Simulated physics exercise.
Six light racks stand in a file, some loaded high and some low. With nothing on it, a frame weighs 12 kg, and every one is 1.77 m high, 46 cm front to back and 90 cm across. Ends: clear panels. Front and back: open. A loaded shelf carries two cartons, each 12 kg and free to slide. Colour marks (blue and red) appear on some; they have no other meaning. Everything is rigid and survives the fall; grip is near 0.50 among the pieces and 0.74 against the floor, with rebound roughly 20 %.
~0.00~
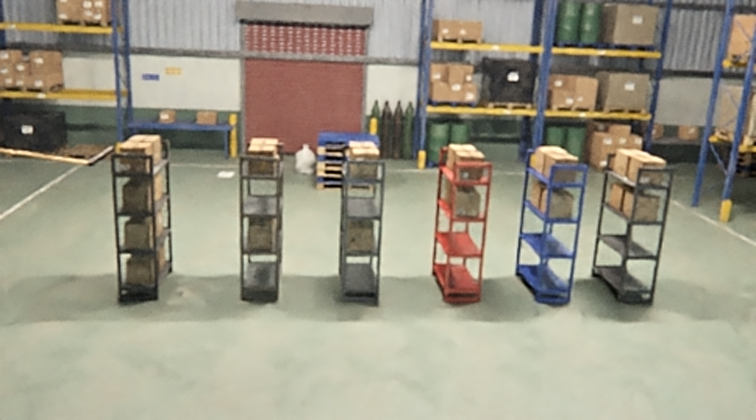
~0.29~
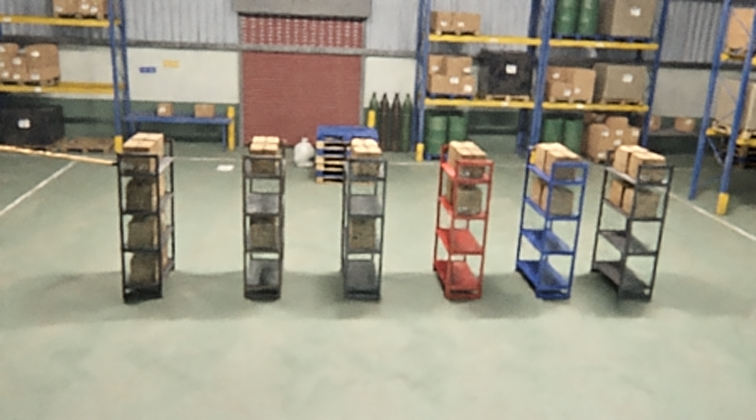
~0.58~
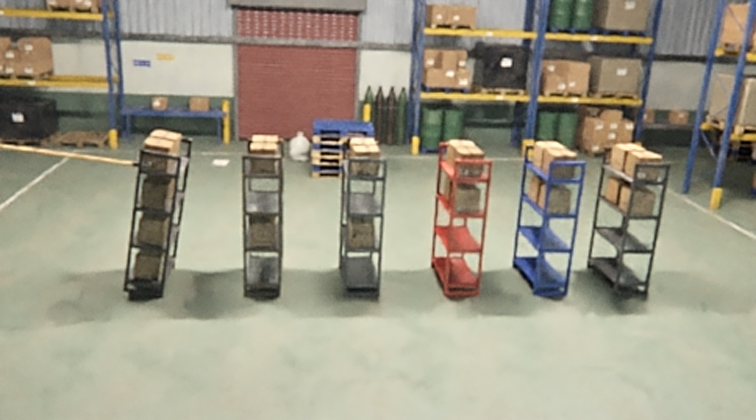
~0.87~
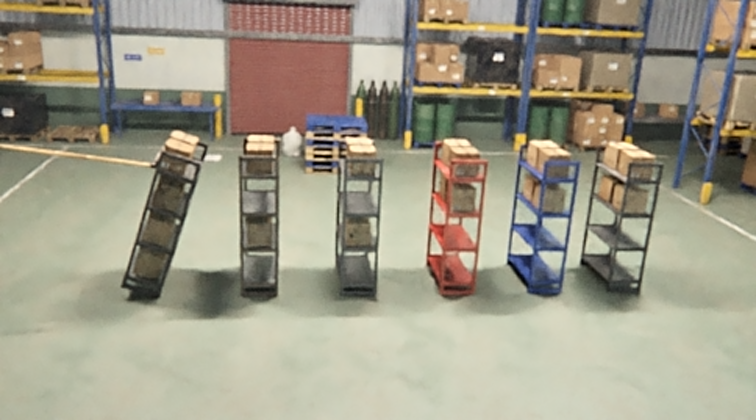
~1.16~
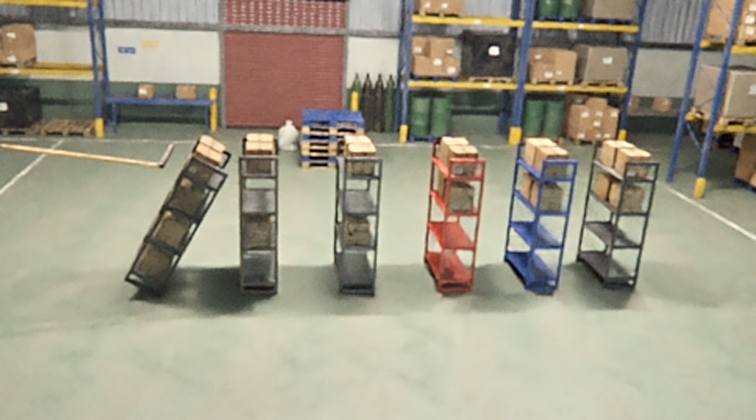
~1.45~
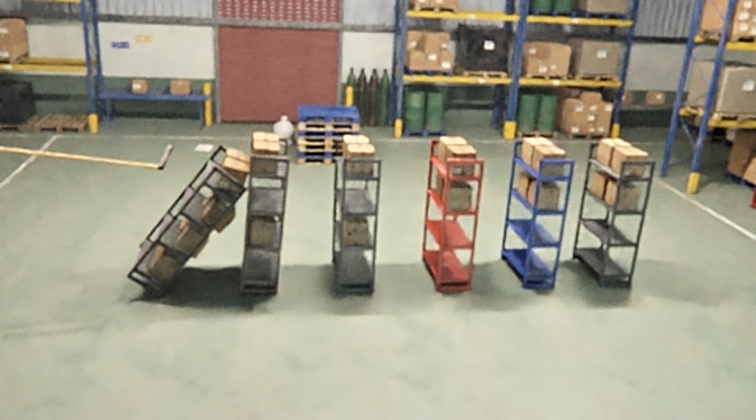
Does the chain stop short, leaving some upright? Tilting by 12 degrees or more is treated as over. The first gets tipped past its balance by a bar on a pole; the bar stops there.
No, it runs to the end.
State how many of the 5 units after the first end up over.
5.
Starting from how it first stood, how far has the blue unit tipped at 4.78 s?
Around 0° from its start.
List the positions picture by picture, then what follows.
In the first picture (places mark the middle of the side facing us; the camera moves round a little), pole end (89, 164) 20 cm from the first unit; blue unit (561, 236); red unit (467, 234); the rest undisturbed.
The second picture shows pole end (113, 164) pushing; red unit (469, 232).
The third picture shows pole end (134, 165) pushing; red unit (467, 230); the rest undisturbed.
The fourth picture shows pole end (152, 166) pushing; red unit (463, 230); the rest undisturbed.
The fifth picture shows pole end (161, 166) stopped; red unit (461, 228); the rest undisturbed.
The sixth picture shows pole end (160, 168) stopped; red unit (460, 227); blue unit (548, 226); steepest lean 5°, the unit at (265, 227); one has shifted.
After 1.90 s, 7 cartons spilt or dropped; 1 of the 5 other units over.
After 4.78 s, 12 cartons spilt or dropped; 2 of the 5 other units over; red unit leaning 5°.
After 6.32 s, 22 cartons spilt or dropped; 4 of the 5 other units over; red unit leaning 44°; blue unit leaning 30°.
After 7.08 s, 28 cartons spilt or dropped; 5 of the 5 other units over; blue unit leaning 66°; red unit leaning 66°.
At rest (8.0 s), 28 cartons spilt or dropped; 5 of the 5 other units over; blue unit leaning 72°; red unit leaning 72°. Not one is left standing. As the last picture would show them, middles, blue unit near (607, 240), red unit near (514, 231).
